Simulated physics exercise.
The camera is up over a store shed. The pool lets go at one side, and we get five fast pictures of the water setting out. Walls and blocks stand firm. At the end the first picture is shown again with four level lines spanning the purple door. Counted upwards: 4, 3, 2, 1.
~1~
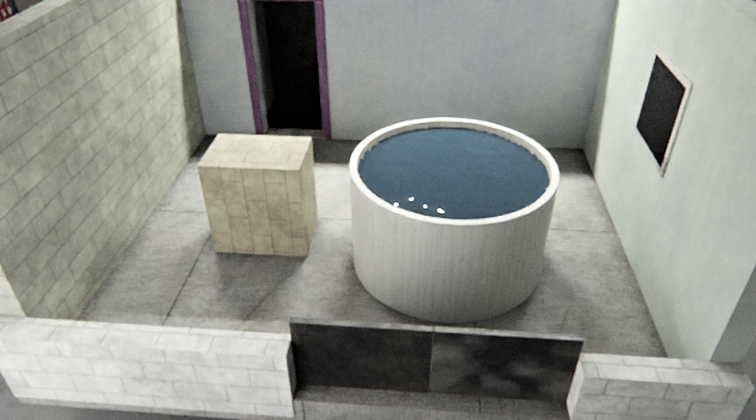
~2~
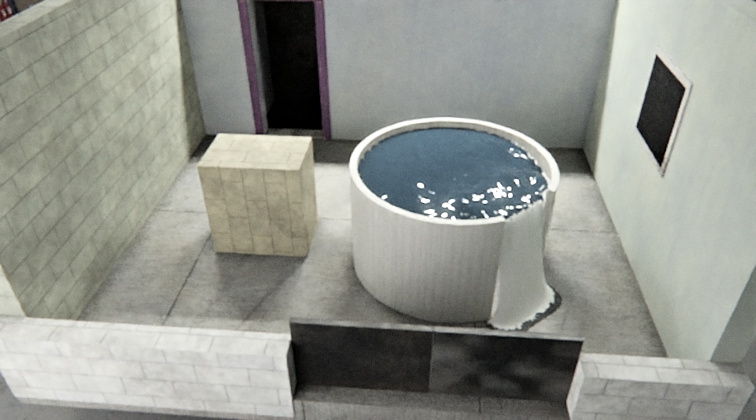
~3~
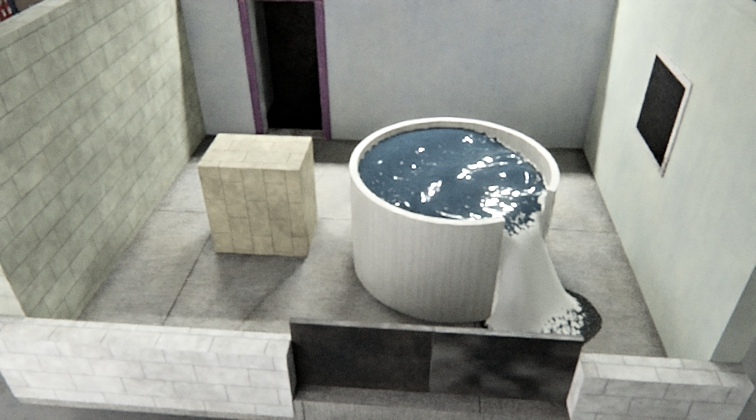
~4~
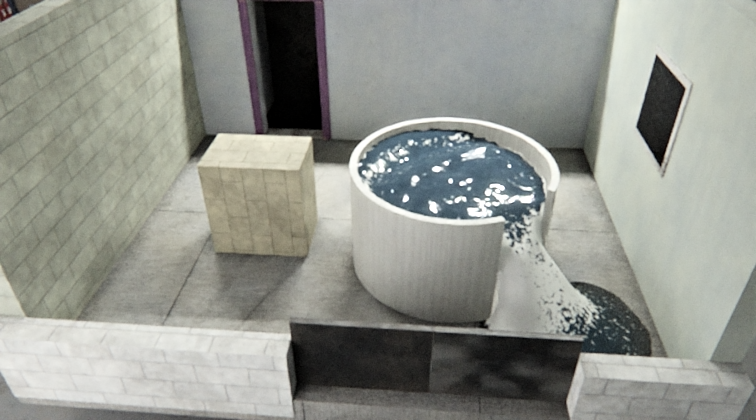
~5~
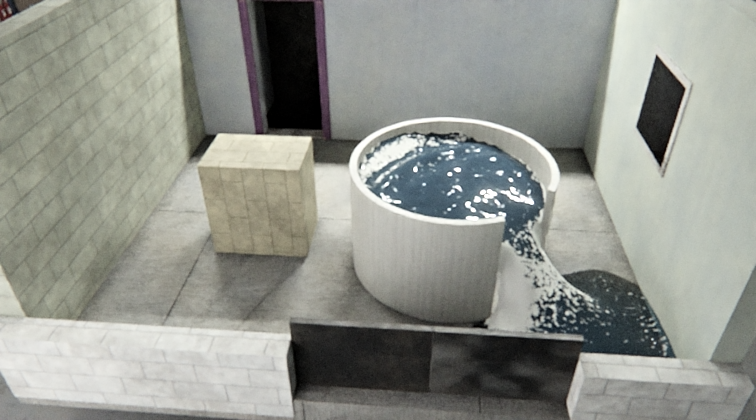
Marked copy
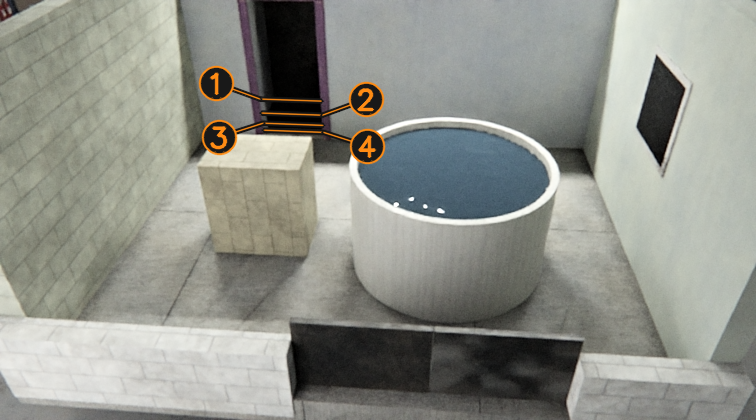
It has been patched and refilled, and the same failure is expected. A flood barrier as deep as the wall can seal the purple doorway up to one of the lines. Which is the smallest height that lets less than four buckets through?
Take 3.
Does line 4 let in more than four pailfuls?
Yes, that goes wrong.
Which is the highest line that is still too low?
Here it is line 4.
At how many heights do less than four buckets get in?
Three.
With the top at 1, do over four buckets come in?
No.
In orange, 1 at (290, 100); 2 at (292, 114); 3 at (293, 124); 4 at (293, 131); from the bottom up 4, 3, 2, 1.
With 1, nothing gets over.
With 2, nothing gets over.
With 3, nothing gets over.
With 4, about 8 bucketfuls get in.
